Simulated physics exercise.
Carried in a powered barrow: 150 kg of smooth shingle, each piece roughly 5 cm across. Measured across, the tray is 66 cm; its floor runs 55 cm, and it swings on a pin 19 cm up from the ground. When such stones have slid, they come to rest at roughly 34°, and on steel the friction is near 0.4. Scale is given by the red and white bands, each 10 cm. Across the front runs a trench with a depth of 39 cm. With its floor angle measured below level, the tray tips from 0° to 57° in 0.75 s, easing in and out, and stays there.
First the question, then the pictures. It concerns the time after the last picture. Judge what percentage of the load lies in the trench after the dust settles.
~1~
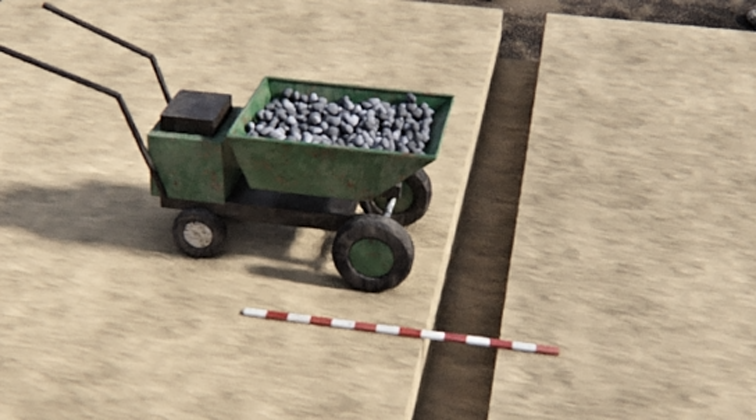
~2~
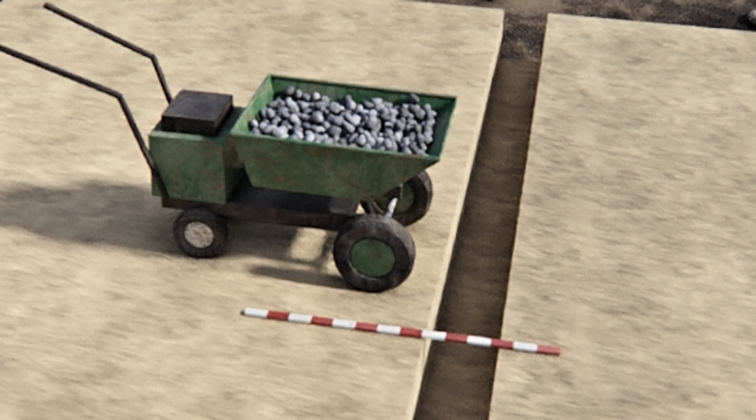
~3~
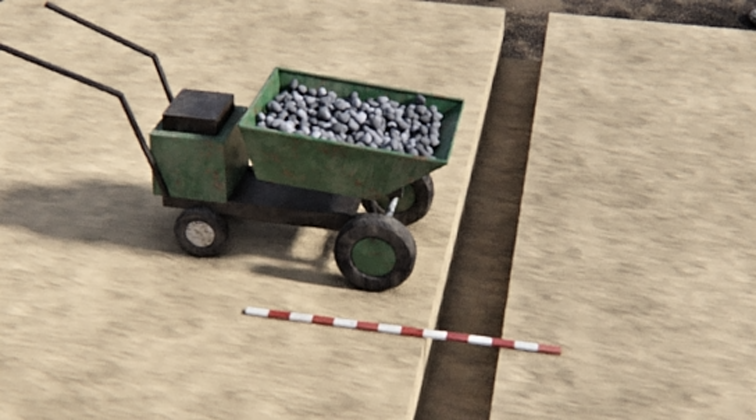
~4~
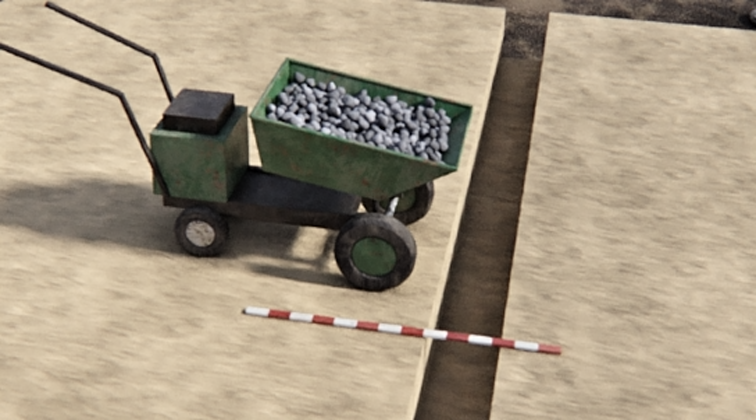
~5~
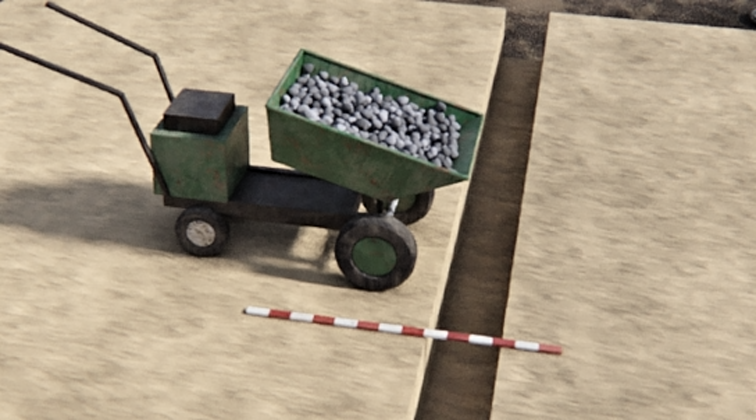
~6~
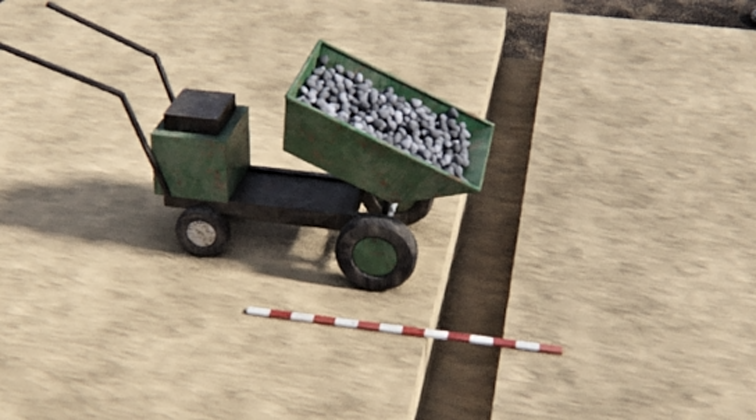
About 19 %.
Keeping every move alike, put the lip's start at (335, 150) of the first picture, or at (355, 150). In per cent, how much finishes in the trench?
That gives roughly 95 per cent and roughly 85 per cent.
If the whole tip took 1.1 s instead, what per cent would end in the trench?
Roughly 20 per cent would.
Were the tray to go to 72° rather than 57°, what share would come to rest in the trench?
Some 10% would finish there.
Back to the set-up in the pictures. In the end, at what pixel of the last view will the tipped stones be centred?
Their middle is at about (569, 273).
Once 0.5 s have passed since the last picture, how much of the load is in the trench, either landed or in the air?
Some 0 per cent.
Then, 0.2 s after the last picture the floor is at 48°, 100 % in the tray; the foremost stones are at (497, 215).
Then, 0.5 s after the last picture the floor is at 57°, 85 % in the tray, 15 % past the trench; the foremost stones are at (566, 260).
Then, 0.9 s after the last picture the floor is at 57°, 36 % in the tray, 64 % past the trench; the foremost stones are at (692, 297).
Then, 2.8 s after the last picture the floor is at 57°, 0 % in the tray, 19 % in the trench, 81 % past the trench; the foremost stones are past the picture's edge.
